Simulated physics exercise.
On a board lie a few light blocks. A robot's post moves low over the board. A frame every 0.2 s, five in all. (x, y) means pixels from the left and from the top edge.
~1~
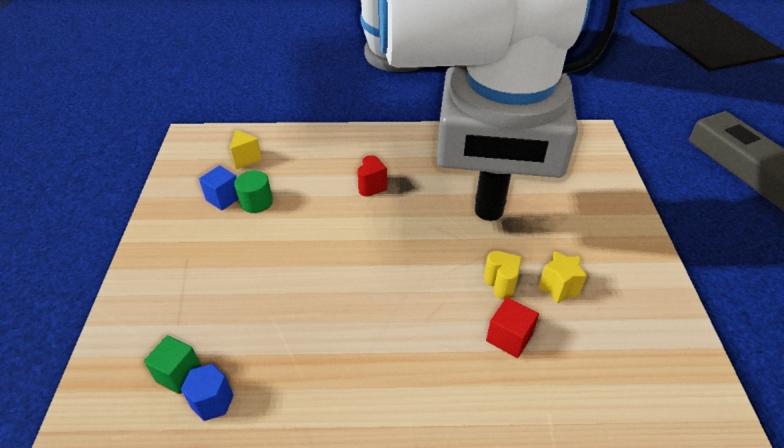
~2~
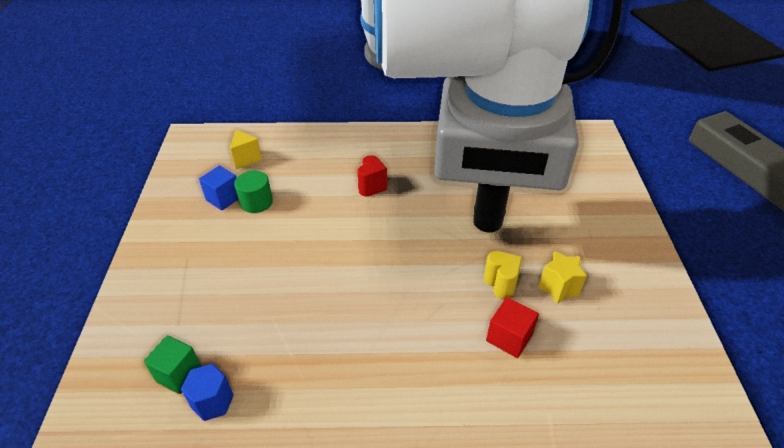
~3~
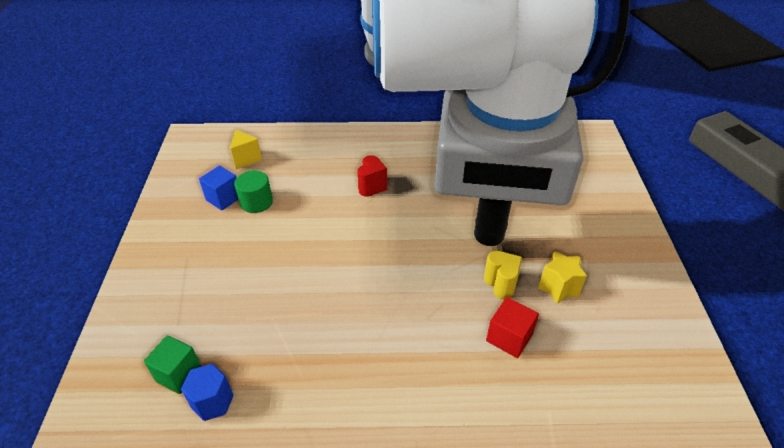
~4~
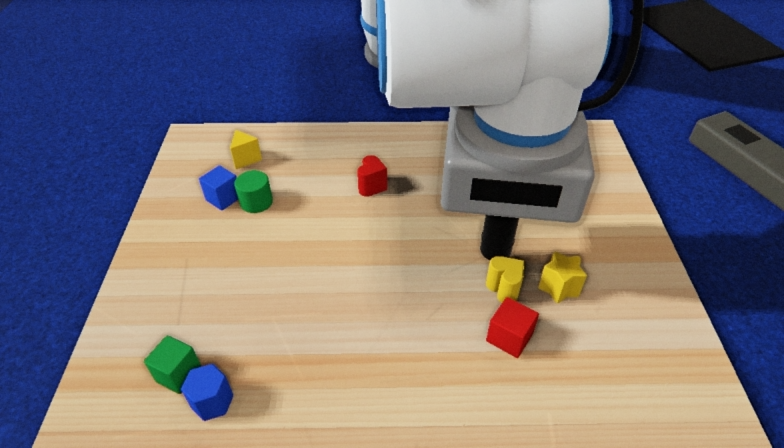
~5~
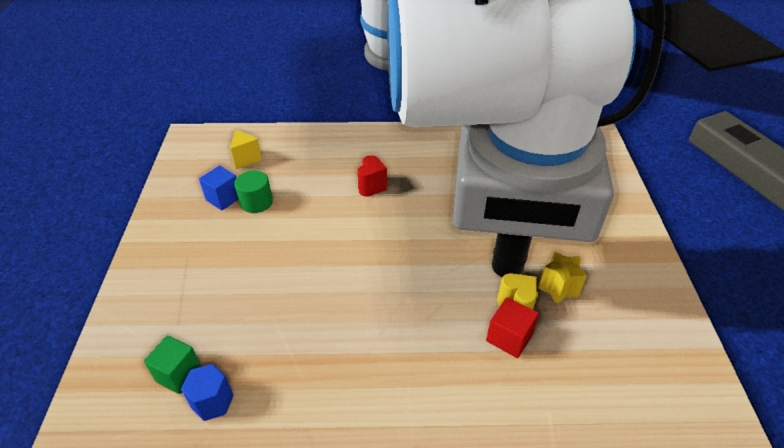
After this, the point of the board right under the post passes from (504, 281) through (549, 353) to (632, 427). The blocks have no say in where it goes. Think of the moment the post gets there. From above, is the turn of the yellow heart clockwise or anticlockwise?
The block spins anticlockwise.
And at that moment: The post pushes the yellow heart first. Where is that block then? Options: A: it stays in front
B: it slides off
A (it stays in front)
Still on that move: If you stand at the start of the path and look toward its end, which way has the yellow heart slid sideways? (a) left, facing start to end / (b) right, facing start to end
Correct choice: A.
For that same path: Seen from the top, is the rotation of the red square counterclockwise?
No.
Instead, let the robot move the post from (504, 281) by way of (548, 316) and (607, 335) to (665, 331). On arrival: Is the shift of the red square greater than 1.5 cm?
I believe not.
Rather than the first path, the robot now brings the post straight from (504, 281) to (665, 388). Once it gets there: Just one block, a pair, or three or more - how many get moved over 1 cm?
It should be one.
On the path given first. One third of the way, post at (534, 316); red square at (513, 330), turned 20° clockwise; yellow heart at (563, 329), turned 55° anticlockwise.
Two thirds of the way, post at (581, 366); red square at (512, 332), turned 25° clockwise; yellow heart at (618, 380), turned 70° anticlockwise.
At the end, post at (640, 415); red square at (512, 332), turned 25° clockwise; yellow heart at (682, 433), turned 65° anticlockwise; yellow star still.
